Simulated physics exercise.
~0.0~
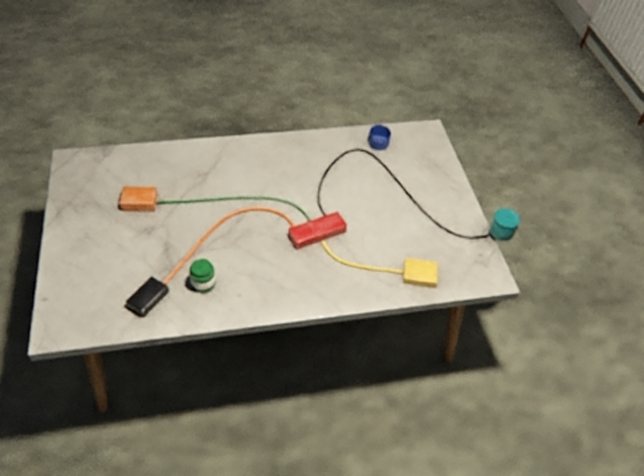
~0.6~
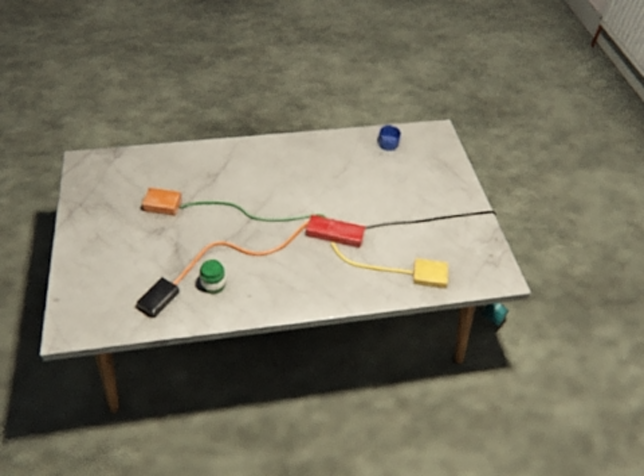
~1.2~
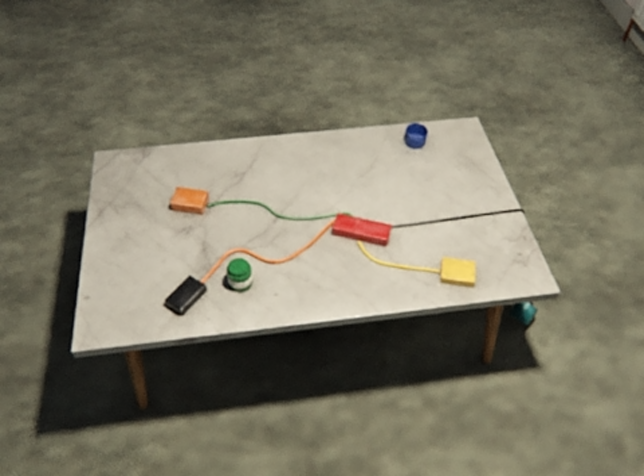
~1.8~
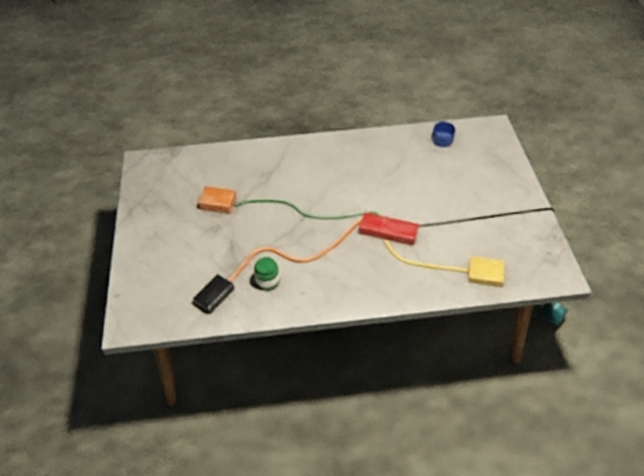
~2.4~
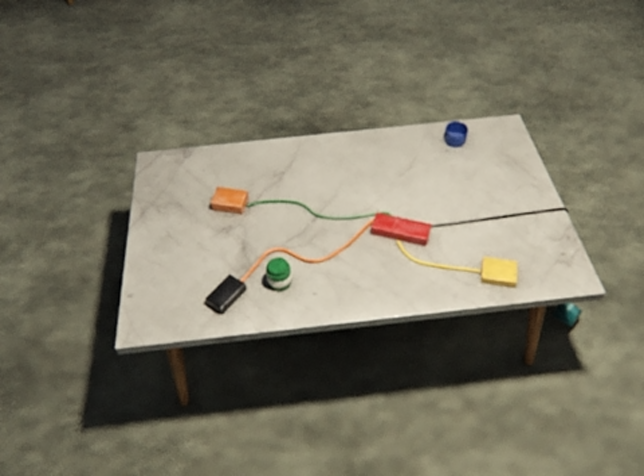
A pale marbled table stands on a mottled grey floor, seen from above at an angle as the view pans slightly left. Green, orange, yellow and black cables run from a central red strip to an orange phone, black reader, yellow drive and teal speaker, with a green jar near the reader and a blue cup at the back. The speaker drops over the right edge, pulling the black cable straight. The strip swivels slightly near its place, and the phone shifts a little right. The speaker ends below the tabletop, while everything else remains on top.
